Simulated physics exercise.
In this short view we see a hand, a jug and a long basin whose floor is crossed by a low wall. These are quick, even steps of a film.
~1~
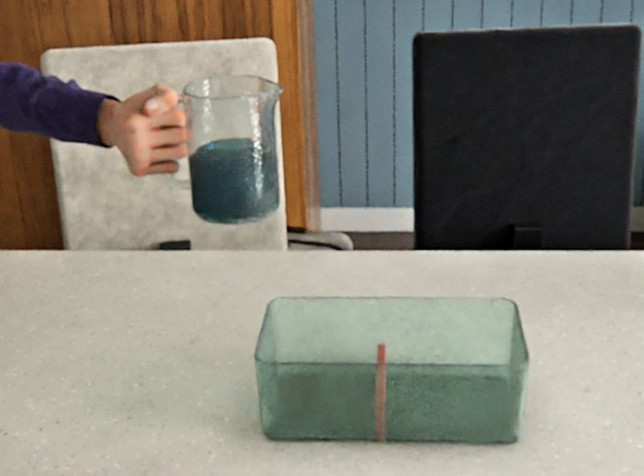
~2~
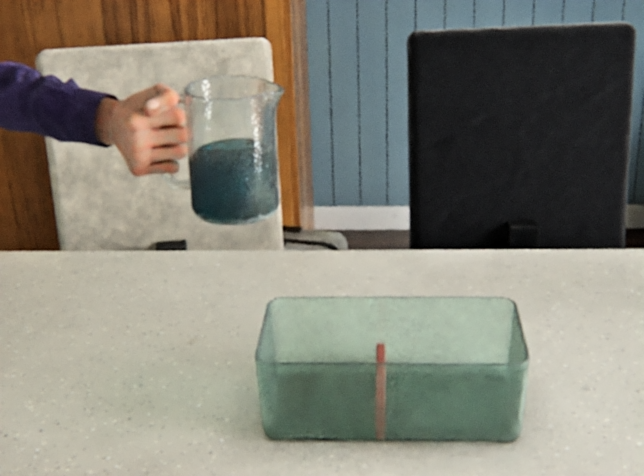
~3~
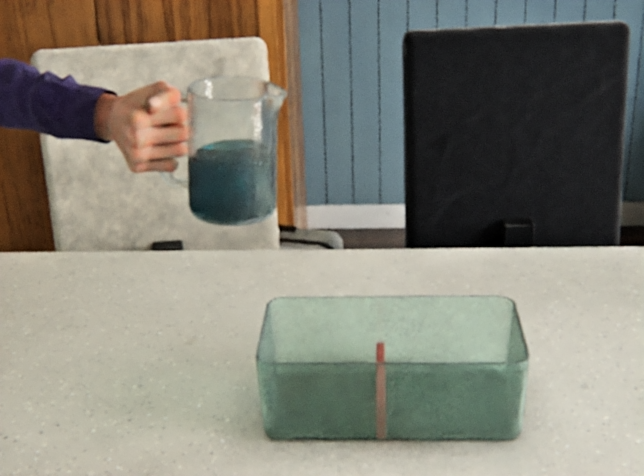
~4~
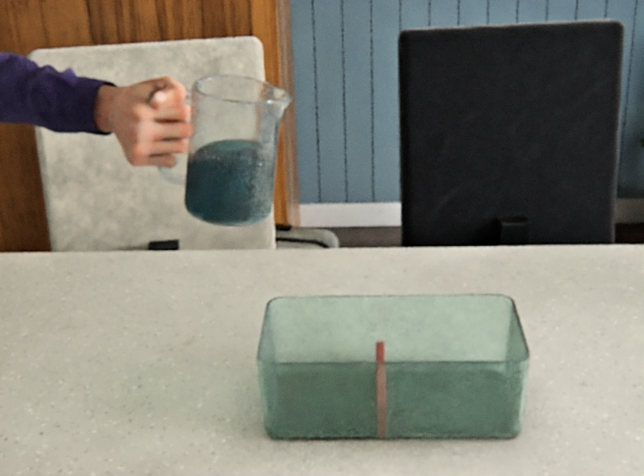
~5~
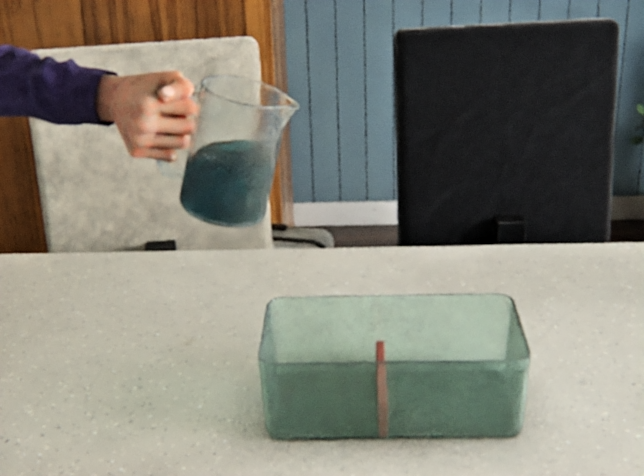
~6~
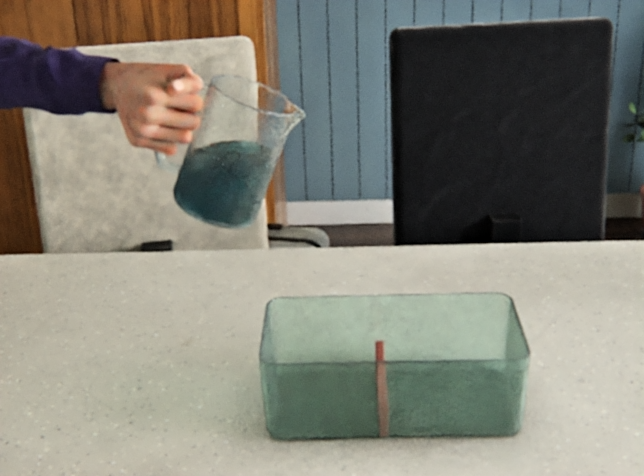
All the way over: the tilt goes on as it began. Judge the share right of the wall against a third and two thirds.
Reaches a third, not past two thirds.
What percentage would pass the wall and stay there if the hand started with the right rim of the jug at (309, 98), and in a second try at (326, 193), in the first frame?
Close to 90 in a hundred, then close to 70 in a hundred.
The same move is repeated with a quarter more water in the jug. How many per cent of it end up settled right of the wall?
About 65 parts in a hundred, give or take.
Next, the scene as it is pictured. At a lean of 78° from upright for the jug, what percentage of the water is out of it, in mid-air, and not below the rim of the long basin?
It works out to about 5 percent.
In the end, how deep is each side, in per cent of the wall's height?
Once it is still, the left part shows 30 per cent and the right part 30.
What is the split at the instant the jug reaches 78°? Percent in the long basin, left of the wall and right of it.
About 0 % left and about 0 % right.
A moment on, the jug is tipped on its side and 97 per cent is still to pour, 0 is left of the wall and 0 right of it.
Next, the jug is tipped right over and 39 per cent is still to pour, 9 is left of the wall and 16 right of it.
Then the jug is tipped right over and 3 per cent is still to pour, 34 is left of the wall and 51 right of it.
Later the jug is tipped right over and 0 per cent is still to pour, 44 is left of the wall and 53 right of it.
Finally, 44 per cent lies left of the wall, 53 right of it and 3 outside.
